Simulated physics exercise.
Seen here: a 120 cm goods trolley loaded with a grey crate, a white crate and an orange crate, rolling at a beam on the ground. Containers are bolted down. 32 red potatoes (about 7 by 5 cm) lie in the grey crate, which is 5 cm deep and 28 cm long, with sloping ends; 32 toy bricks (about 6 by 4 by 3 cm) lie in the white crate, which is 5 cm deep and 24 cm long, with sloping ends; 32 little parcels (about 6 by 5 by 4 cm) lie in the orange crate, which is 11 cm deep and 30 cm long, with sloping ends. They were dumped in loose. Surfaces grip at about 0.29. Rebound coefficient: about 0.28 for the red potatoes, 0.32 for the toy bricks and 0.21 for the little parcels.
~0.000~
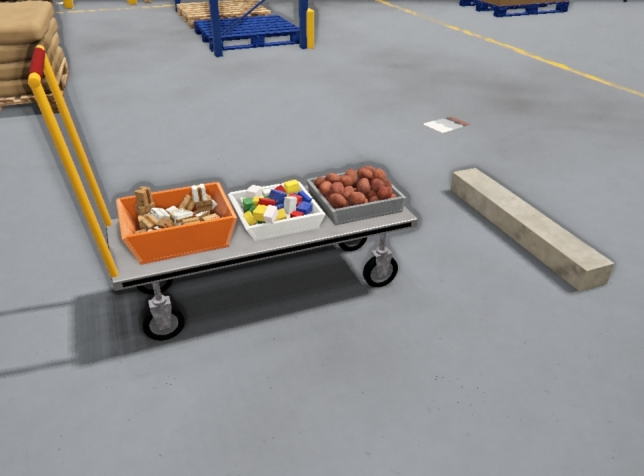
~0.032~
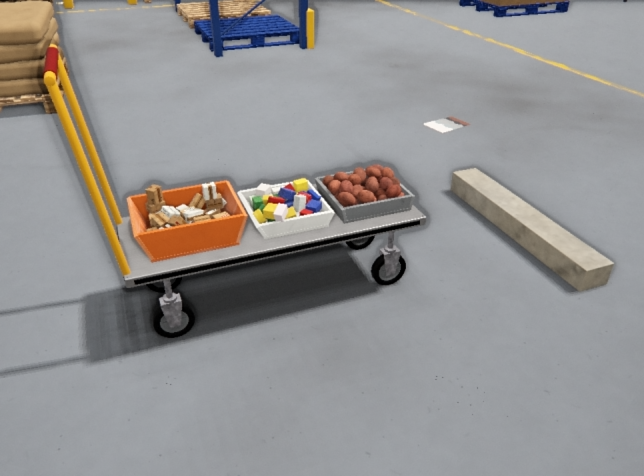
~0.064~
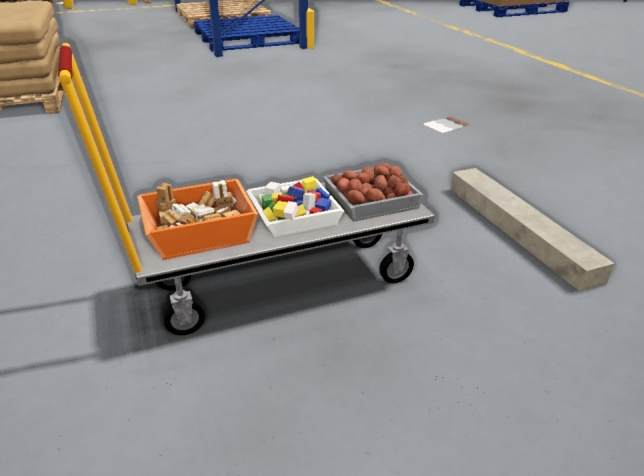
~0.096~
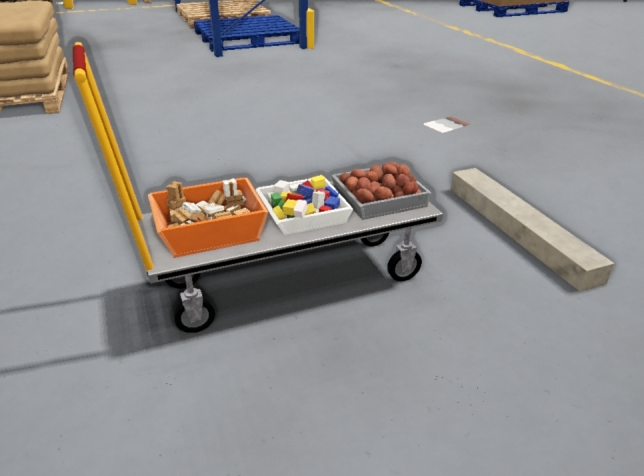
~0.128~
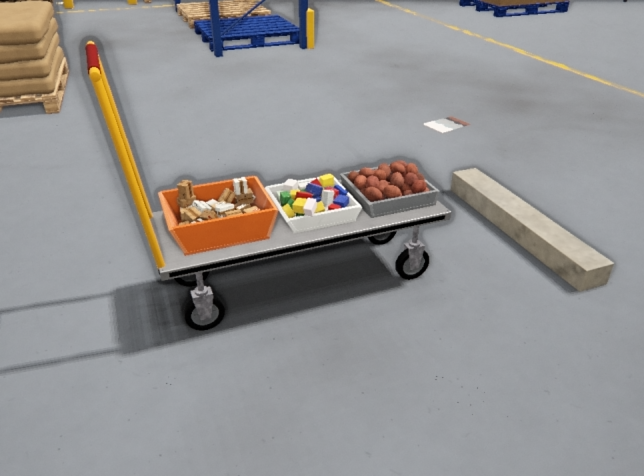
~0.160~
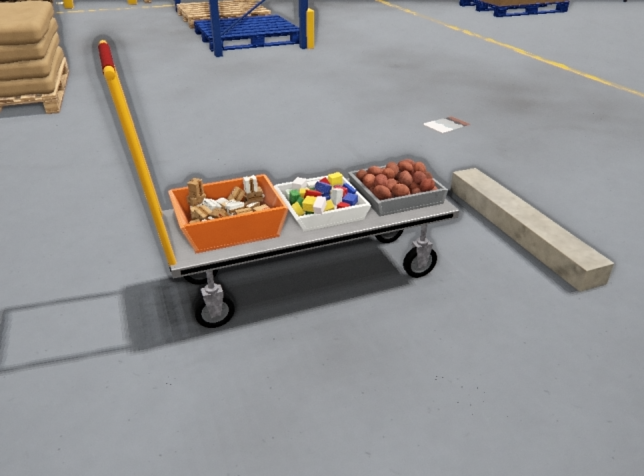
At the start, a flat trolley with a yellow handle carries an orange crate of small parcels, a white crate of colourful bricks and a grey crate of reddish potatoes. It rolls a short way right across the grey floor, narrowing the gap to a beam, while the loads stay in their crates.
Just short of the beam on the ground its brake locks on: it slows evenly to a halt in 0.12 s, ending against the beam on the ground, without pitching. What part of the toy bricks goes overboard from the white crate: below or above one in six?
The white crate loses fewer than one in six of its toy bricks.
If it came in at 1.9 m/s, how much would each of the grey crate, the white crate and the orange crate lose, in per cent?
In that case grey crate 10, white crate 10, orange crate 0 per cent.
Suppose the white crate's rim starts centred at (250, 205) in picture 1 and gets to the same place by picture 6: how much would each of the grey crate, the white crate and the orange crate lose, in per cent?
Then grey crate 10, white crate 10, orange crate 0 per cent.
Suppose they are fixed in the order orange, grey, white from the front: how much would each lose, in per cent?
Then grey crate 0, white crate 10, orange crate 0 per cent.
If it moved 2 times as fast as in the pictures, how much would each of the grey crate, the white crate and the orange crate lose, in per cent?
In that case grey crate 30, white crate 30, orange crate 10 per cent.
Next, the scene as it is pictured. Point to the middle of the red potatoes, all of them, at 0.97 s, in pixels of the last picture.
At about (497, 165).
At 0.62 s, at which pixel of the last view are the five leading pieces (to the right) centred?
Near (515, 158).
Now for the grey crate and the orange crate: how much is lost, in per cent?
Lost: Grey crate 5, orange crate 5 per cent.
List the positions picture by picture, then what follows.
In the first picture (each is followed by its nearest rim corner in this view), white crate, (249, 227); grey crate, (335, 210); 72 cm short of the stop; none out.
In the second picture, white crate, (259, 225); grey crate, (344, 208); 68 cm short of the stop.
In the third picture, white crate, (269, 223); grey crate, (353, 207); 64 cm short of the stop.
In the fourth picture, white crate, (279, 221); grey crate, (363, 205); 60 cm short of the stop.
In the fifth picture, white crate, (289, 219); grey crate, (372, 203); 56 cm short of the stop.
In the sixth picture, white crate, (299, 218); grey crate, (380, 201); 52 cm short of the stop; none out.
After 0.52 s, it begins to slow.
After 0.62 s, grey crate 32 in, 0 out, white crate 32 in, 0 out and orange crate 32 in, 0 out.
After 0.74 s, grey crate 31 in, 1 out, white crate 31 in, 1 out and orange crate 31 in, 1 out.
After 0.97 s, grey crate 31 in, 1 out, white crate 31 in, 1 out and orange crate 31 in, 1 out.
When it is over (at 1.47 s), grey crate 31 in, 1 out, white crate 31 in, 1 out and orange crate 31 in, 1 out. Asked share, 1 of 32, 3 per cent.
